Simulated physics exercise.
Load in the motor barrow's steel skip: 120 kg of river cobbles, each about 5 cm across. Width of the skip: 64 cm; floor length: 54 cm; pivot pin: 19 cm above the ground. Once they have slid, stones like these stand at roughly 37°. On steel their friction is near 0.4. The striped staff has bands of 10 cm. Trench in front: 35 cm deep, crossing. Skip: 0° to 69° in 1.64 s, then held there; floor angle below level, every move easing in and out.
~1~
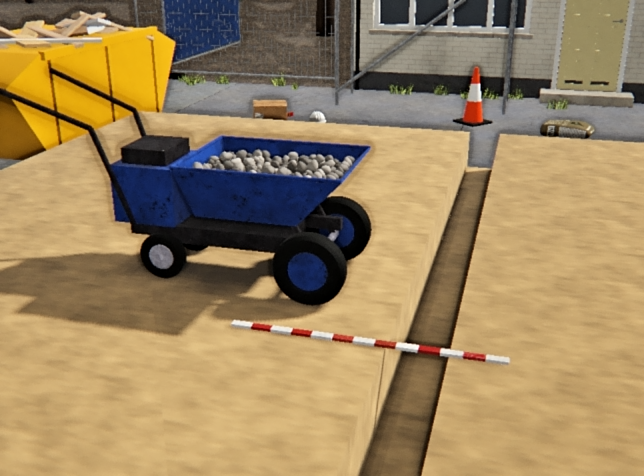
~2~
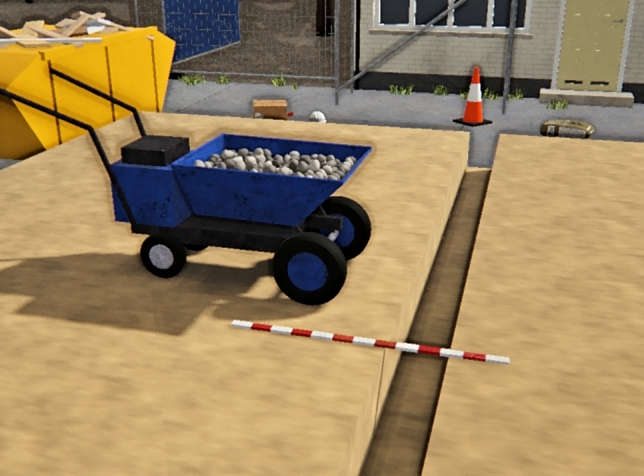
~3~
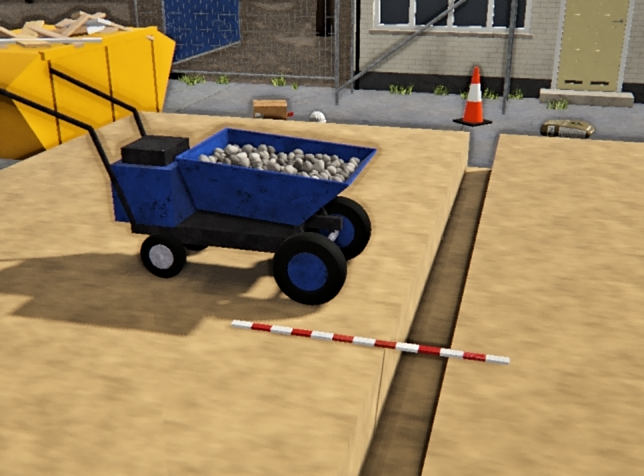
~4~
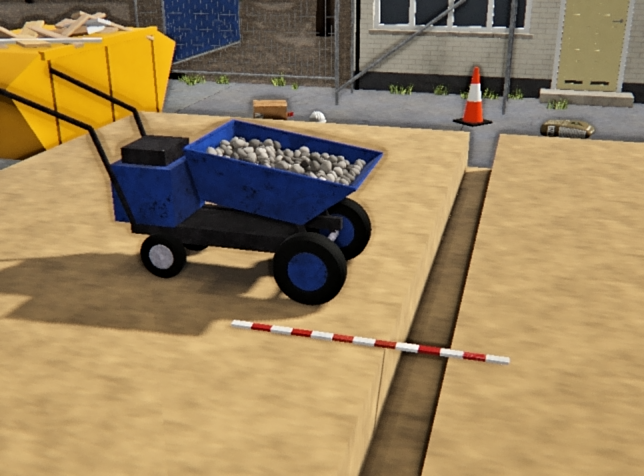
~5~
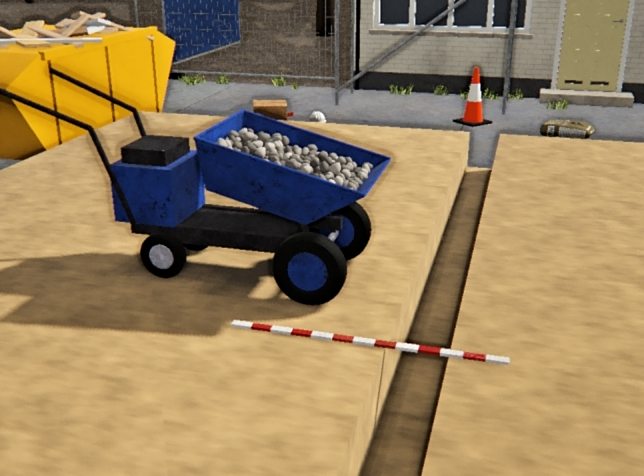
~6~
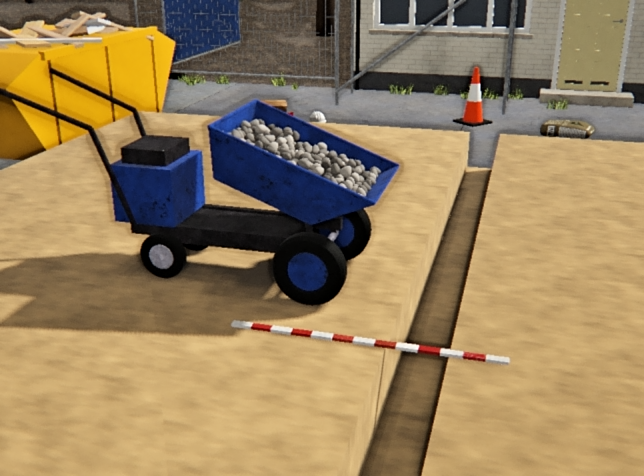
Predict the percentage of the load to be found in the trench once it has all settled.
Roughly 67 percent of the load ends up there.
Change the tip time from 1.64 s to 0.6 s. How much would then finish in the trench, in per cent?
It would be near 45 percent.
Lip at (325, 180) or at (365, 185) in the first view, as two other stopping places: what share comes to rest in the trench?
Roughly 90 percent for the first, and 40 percent for the second.
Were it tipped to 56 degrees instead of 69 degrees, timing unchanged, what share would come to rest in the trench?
Then close to 65 per cent.
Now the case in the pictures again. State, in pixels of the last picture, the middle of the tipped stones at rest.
Resting centre: About (448, 331).
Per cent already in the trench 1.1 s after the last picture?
I'd put it near 40 per cent.
Then, 0.6 s after the last picture the floor is at 58°, 100 % in the skip; the foremost stones are at (424, 234).
Then, 1.1 s after the last picture the floor is at 69°, 41 % in the skip, 38 % in the trench, 21 % past the trench; the foremost stones are at (524, 292).
Then, 1.5 s after the last picture the floor is at 69°, 13 % in the skip, 55 % in the trench, 32 % past the trench; the foremost stones are at (604, 294).
Then, 3.4 s after the last picture the floor is at 69°, 0 % in the skip, 67 % in the trench, 33 % past the trench; the foremost stones are past the picture's edge.
